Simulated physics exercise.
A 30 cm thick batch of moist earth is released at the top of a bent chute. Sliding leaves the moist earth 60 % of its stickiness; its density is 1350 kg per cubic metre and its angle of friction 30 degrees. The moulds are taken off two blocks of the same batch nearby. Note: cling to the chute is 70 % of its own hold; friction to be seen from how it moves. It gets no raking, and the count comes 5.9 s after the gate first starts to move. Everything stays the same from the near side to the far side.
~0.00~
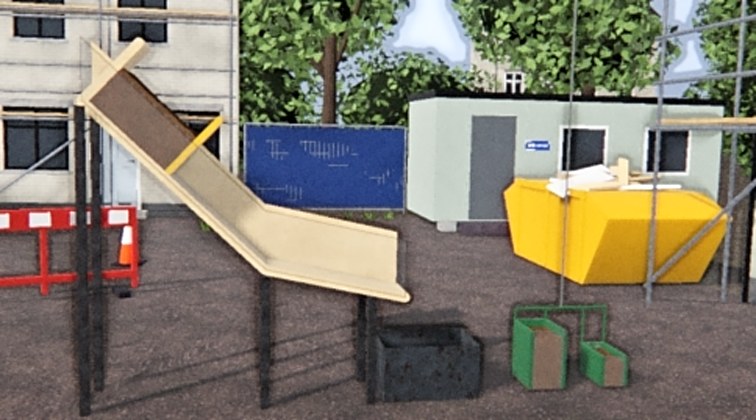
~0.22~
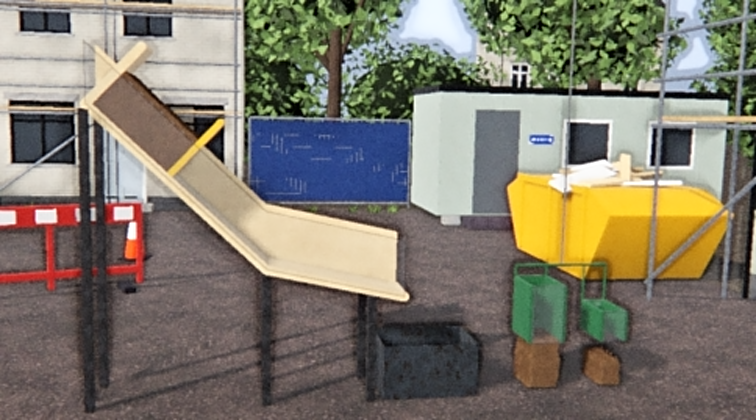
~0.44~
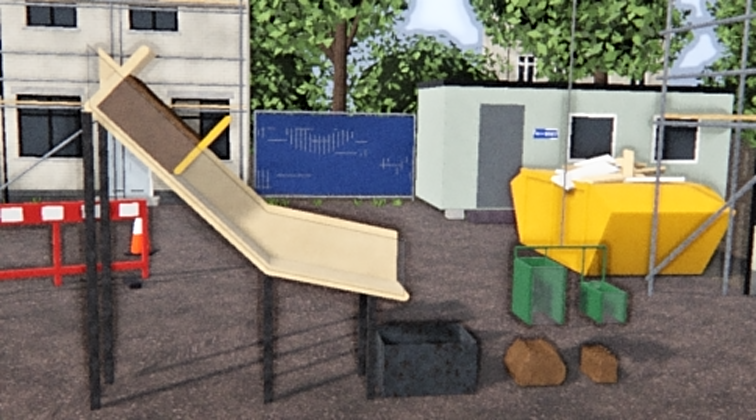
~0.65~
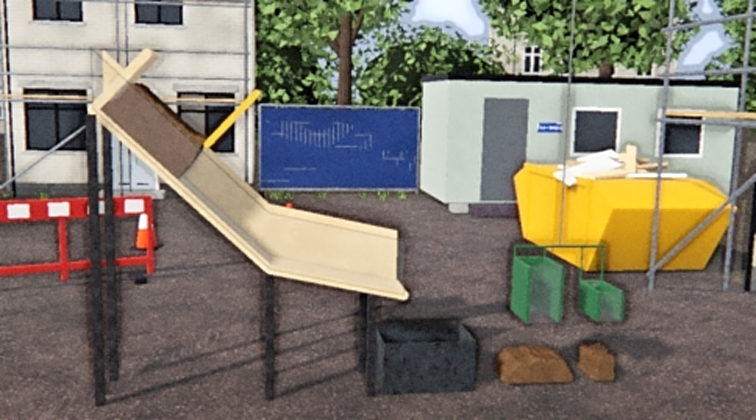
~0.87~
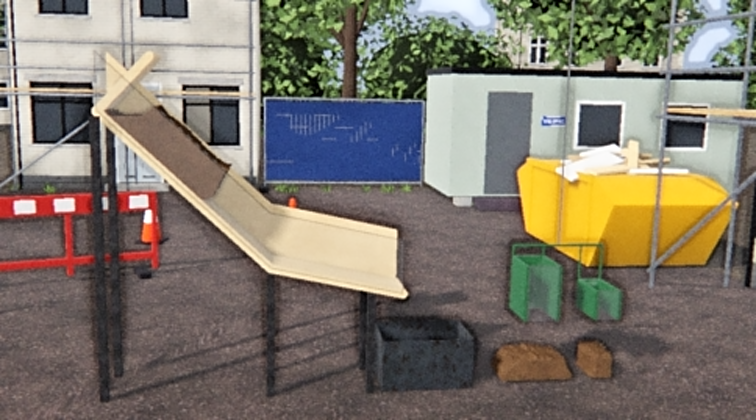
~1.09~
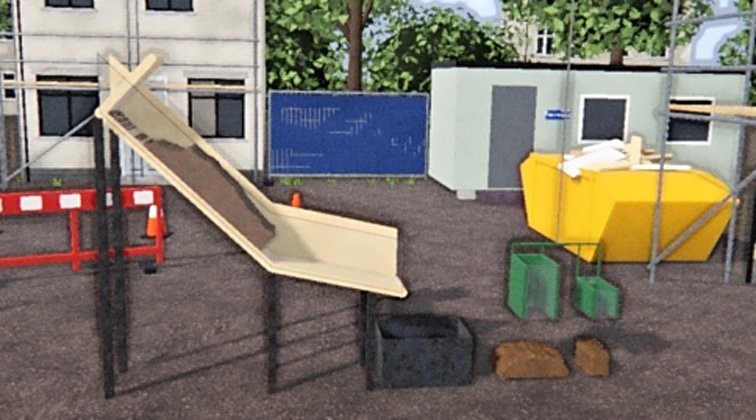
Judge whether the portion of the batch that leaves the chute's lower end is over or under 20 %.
The answer is over.
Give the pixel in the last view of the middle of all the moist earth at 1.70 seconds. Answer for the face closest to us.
It sits close to (359, 271).
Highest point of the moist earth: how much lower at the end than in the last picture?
Roughly 0.0 cm.
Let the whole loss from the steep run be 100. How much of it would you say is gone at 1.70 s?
Around 100 per cent.
After 1.70 s, 4 % is on the steep run, 96 % on the flatter one and 0 % past the end.
After 2.42 s, 1 % is on the steep run, 36 % on the flatter one and 63 % past the end.
After 3.14 s, 1 % is on the steep run, 33 % on the flatter one and 66 % past the end.
After 3.87 s, 1 % is on the steep run, 33 % on the flatter one and 66 % past the end.
After 6.34 s, at the end, 1 % is on the steep run, 33 % on the flatter one and 66 % past the end.
